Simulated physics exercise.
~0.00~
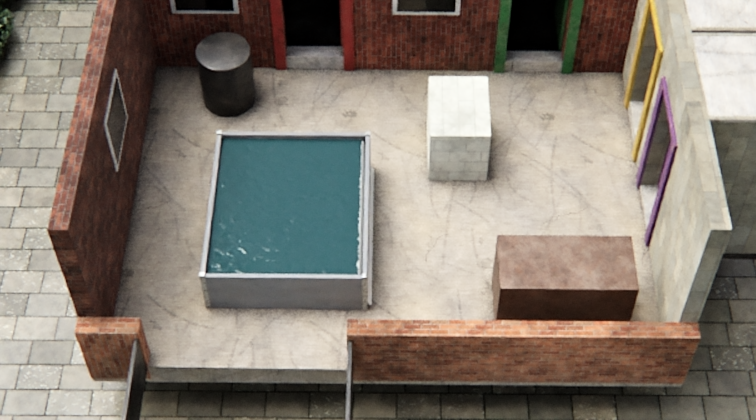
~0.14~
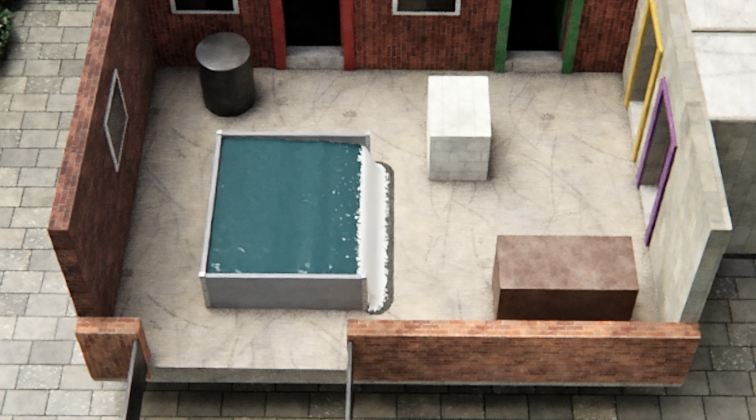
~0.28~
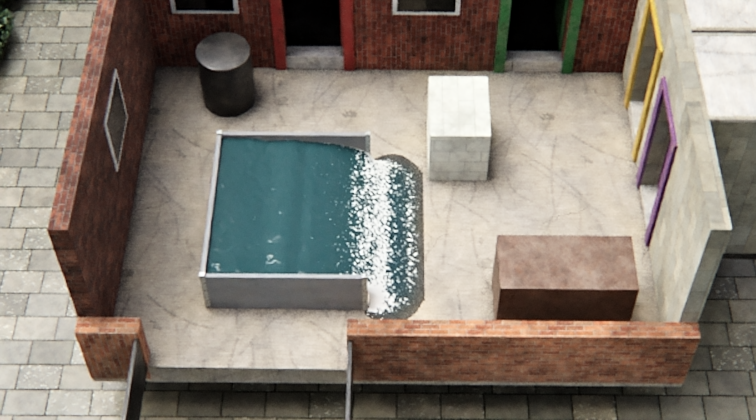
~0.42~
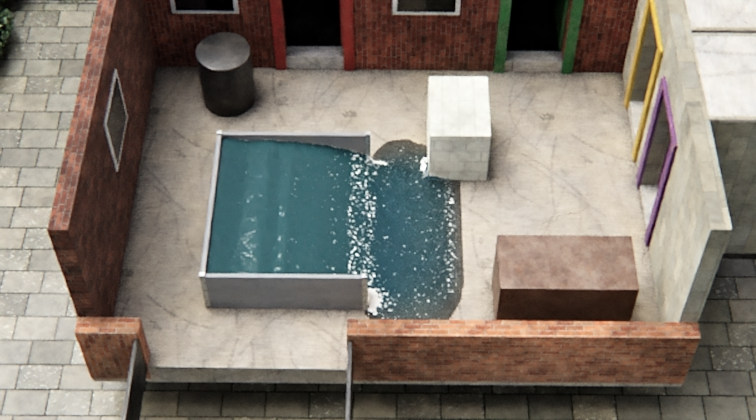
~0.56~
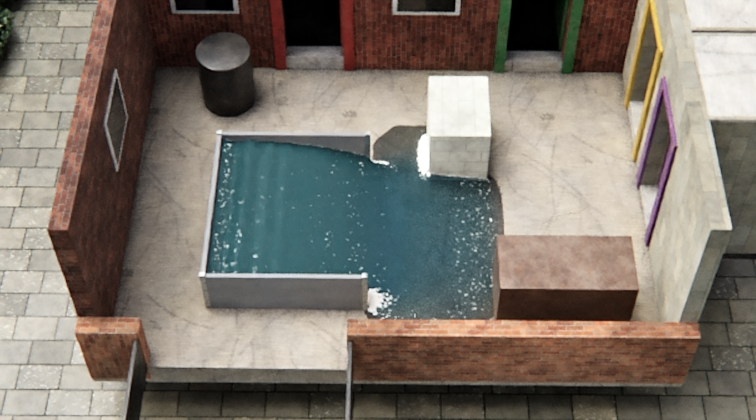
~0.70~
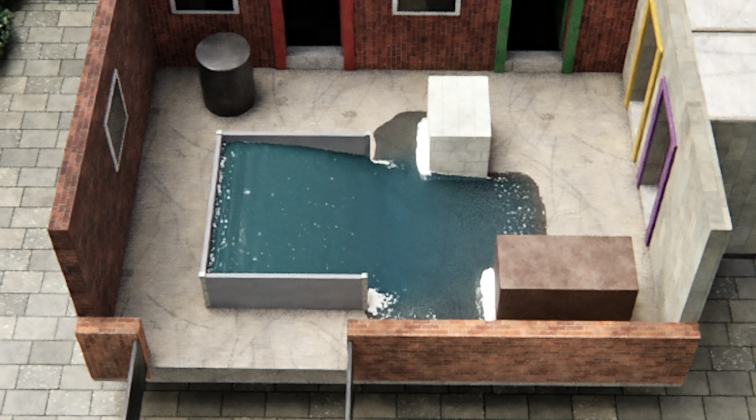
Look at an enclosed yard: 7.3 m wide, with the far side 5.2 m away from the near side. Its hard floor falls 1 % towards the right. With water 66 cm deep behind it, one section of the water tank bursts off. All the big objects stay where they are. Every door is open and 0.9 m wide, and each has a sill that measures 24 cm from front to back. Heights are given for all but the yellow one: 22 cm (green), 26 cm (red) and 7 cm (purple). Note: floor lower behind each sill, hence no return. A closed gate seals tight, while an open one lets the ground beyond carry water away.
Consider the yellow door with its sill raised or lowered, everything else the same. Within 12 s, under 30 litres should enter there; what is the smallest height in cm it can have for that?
Around 12 cm.
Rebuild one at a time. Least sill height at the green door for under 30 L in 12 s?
Green would need about 10.5 cm on its own.
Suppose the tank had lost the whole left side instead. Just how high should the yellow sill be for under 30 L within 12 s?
In that case you'd want it roughly 7.5 cm high.
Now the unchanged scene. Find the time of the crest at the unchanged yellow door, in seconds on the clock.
About 7.5 seconds.
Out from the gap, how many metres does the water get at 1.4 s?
About 4.2 metres out.
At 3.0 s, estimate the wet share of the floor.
Close to 60 per cent of it is wet.
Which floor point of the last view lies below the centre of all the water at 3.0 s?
Centre of the water: Approx. (460, 235) px.
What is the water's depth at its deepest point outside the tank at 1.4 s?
Max depth: About 38 cm.
After 1.4 s water covers 40 % of the floor, deepest (38 cm) near (491, 287); it has not reached the yellow door.
After 3.0 s water covers 60 % of the floor, deepest (41 cm) near (641, 323); 16 cm at the yellow door, 0 litres in over its 19 cm sill.
After 12.0 s water covers 95 % of the floor, deepest (12 cm) near (199, 99); 8 cm at the yellow door, 0 litres in over its 19 cm sill.
At the yellow door as built, the water arrived by 1.7 s and peaked near 16 cm at 7.6 s.
With a sill of 11 cm, 43 litres would have come in within the 12 s; with 14.5 cm, 7 litres. So under 30 litres takes about 12 cm.
